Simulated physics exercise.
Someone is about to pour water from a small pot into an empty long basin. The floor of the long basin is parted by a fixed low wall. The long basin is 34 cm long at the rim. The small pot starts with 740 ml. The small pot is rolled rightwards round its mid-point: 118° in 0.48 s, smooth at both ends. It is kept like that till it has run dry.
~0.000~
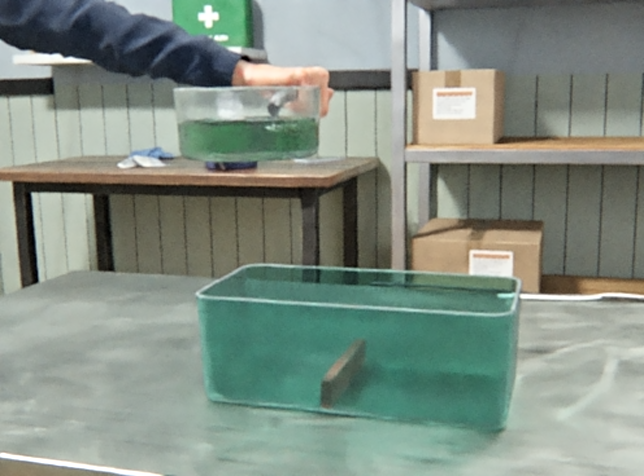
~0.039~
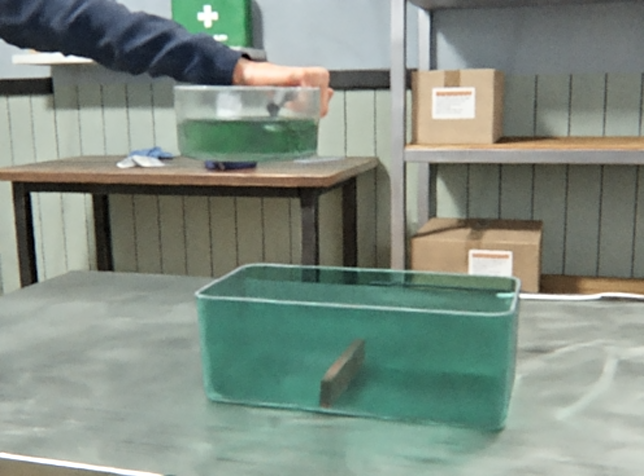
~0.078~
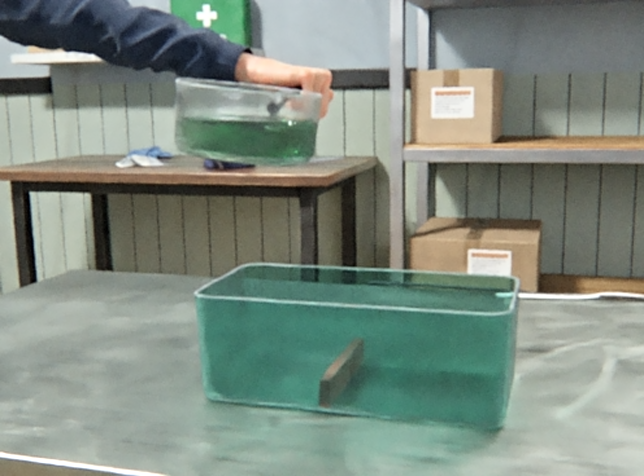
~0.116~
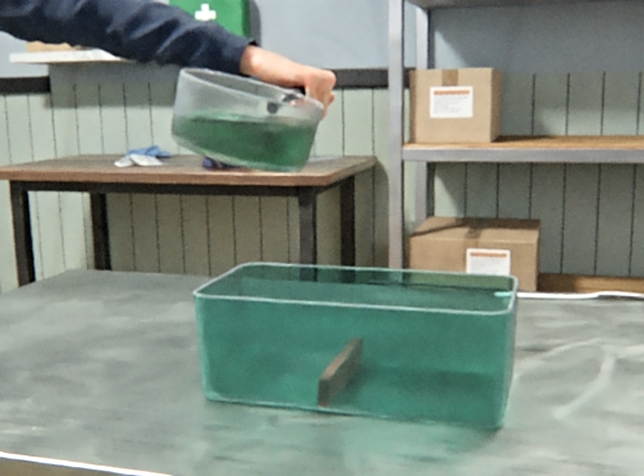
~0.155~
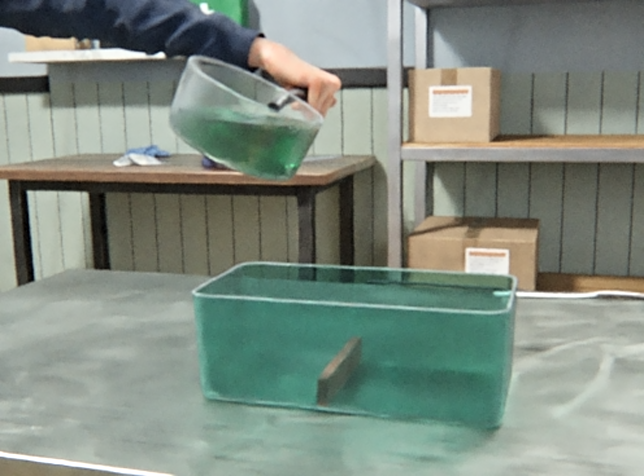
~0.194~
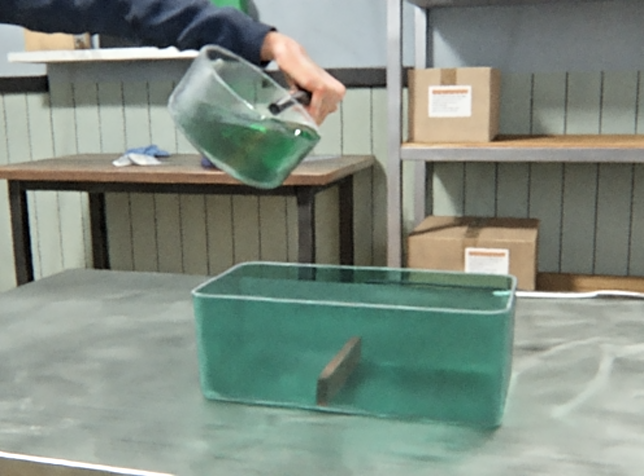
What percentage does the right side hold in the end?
Roughly 52 per cent is past the wall.
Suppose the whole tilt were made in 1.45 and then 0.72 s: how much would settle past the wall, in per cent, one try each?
In turn about 70 and 60 per cent.
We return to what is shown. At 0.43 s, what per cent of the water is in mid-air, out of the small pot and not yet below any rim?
Near 62 in a hundred.
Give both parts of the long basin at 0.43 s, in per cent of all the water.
Left about 3, right about 22.
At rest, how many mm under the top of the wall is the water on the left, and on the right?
Some 18 mm on the left and 18 mm on the right.
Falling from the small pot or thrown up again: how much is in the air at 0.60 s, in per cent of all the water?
Some 6 per cent.
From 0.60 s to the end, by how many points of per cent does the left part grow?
About 0 per cent.
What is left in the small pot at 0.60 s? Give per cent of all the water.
Near 1 in a hundred.
By 0.43 s the tilt is 115° and 12 per cent is still to pour, 3 is left of the wall and 23 right of it.
By 0.60 s the tilt is 118° and 1 per cent is still to pour, 41 is left of the wall and 52 right of it.
By 0.78 s the tilt is 118° and 0 per cent is still to pour, 40 is left of the wall and 50 right of it.
By 0.98 s the tilt is 118° and 0 per cent is still to pour, 42 is left of the wall and 52 right of it.
At rest 42 per cent lies left of the wall, 52 right of it and 6 outside.
